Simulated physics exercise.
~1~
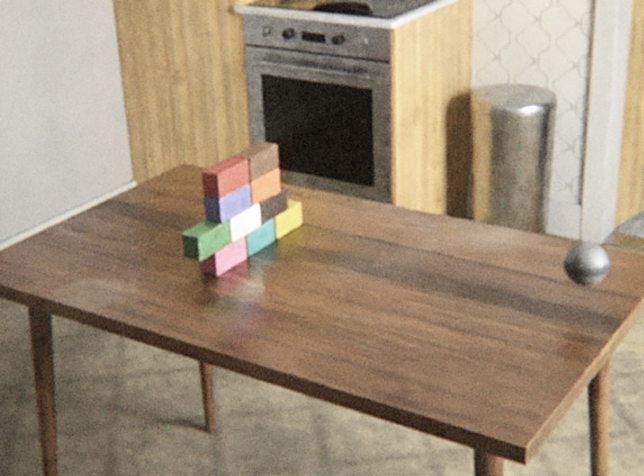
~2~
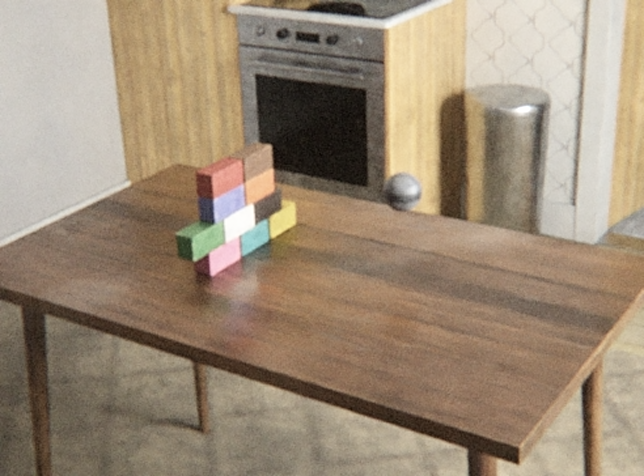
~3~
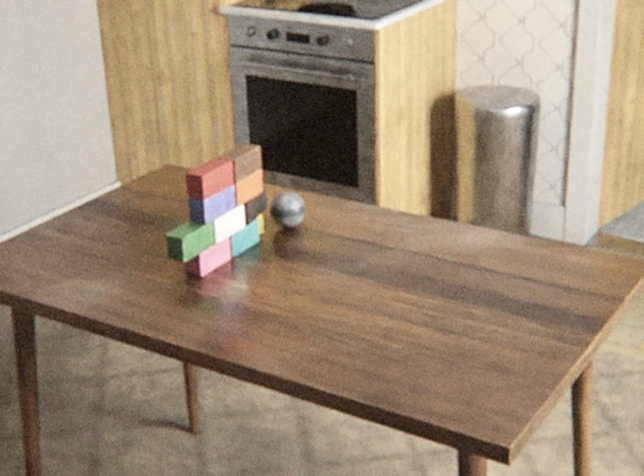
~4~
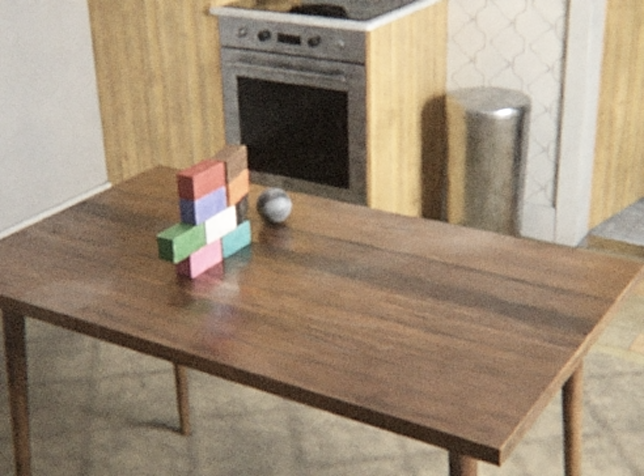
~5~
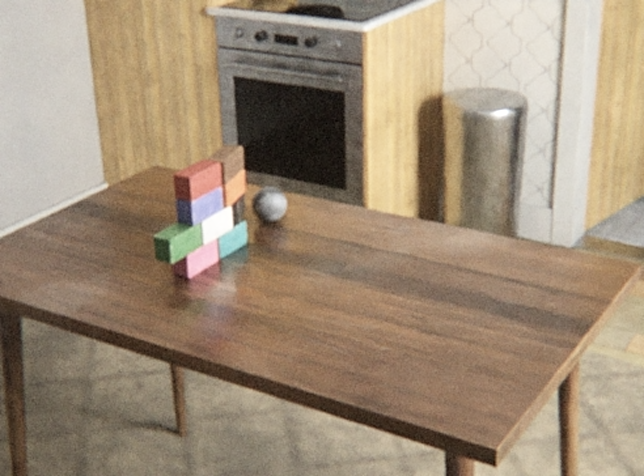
Grey ball flying left across a wooden table into a stack of coloured blocks, displacing the yellow block while the stack stays standing.
